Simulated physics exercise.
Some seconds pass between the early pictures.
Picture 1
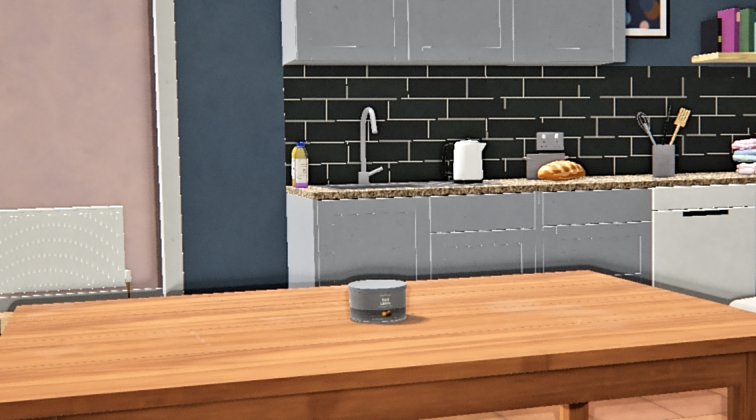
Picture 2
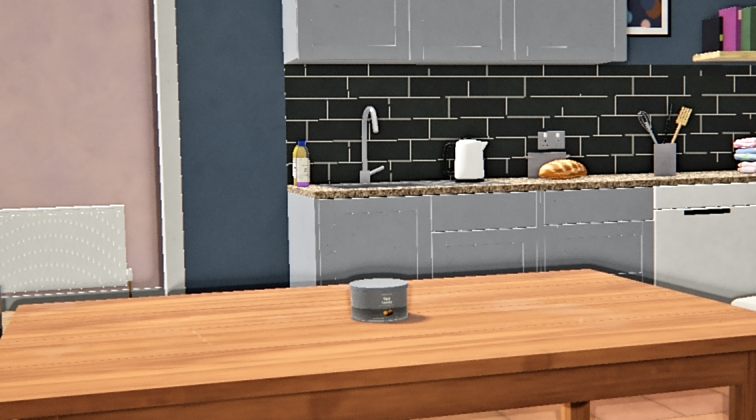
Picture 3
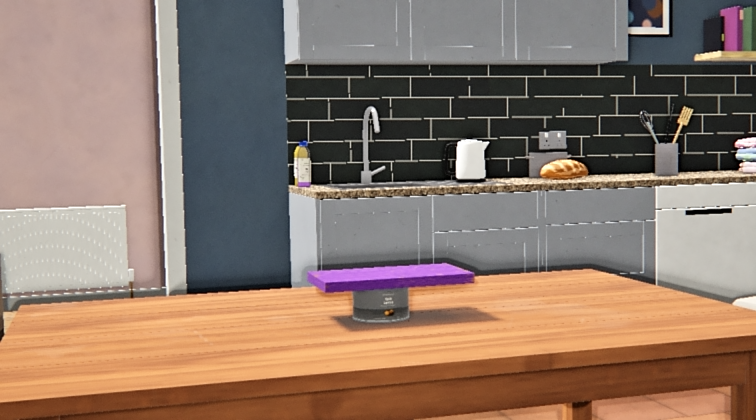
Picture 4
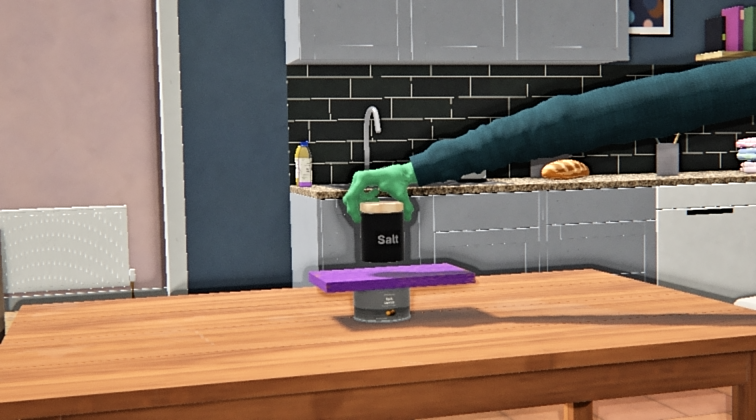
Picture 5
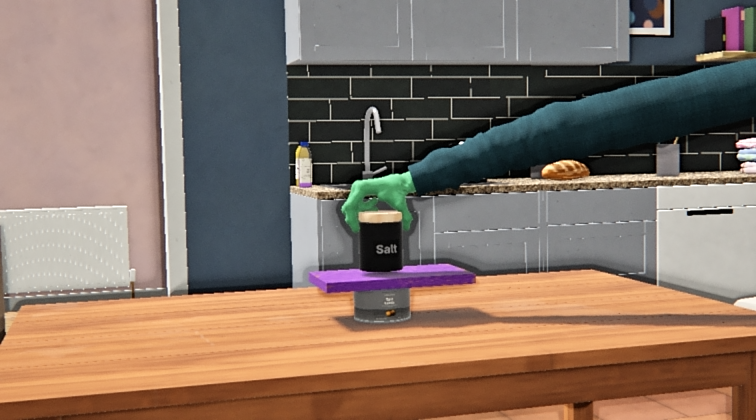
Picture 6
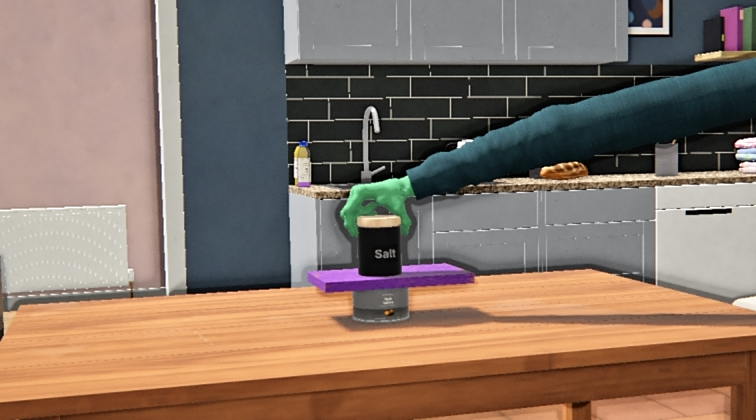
In a kitchen seen from across a wooden table, grey cabinets, black tiles, a tap, a white kettle and a loaf line the back wall behind a small grey cylinder. A purple board then appears flat across the cylinder, extending farther to the right. A green hand on a dark teal arm reaches from the right, lowers a black salt jar onto the board's middle and keeps hold, while the view stays nearly still.
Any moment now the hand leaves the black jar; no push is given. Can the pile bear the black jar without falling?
Yes, it bears it.
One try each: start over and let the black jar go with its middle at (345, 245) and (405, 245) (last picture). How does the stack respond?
On the first try it stays put; on the second try it stays put.
Then, 0.50 s after the last picture, nothing has stirred.
Then, 1.30 s after the last picture, black jar resting near (379, 246).
At rest, all 3 in place. Seen from the same camera at the end, black jar near (379, 246). The stack holds.
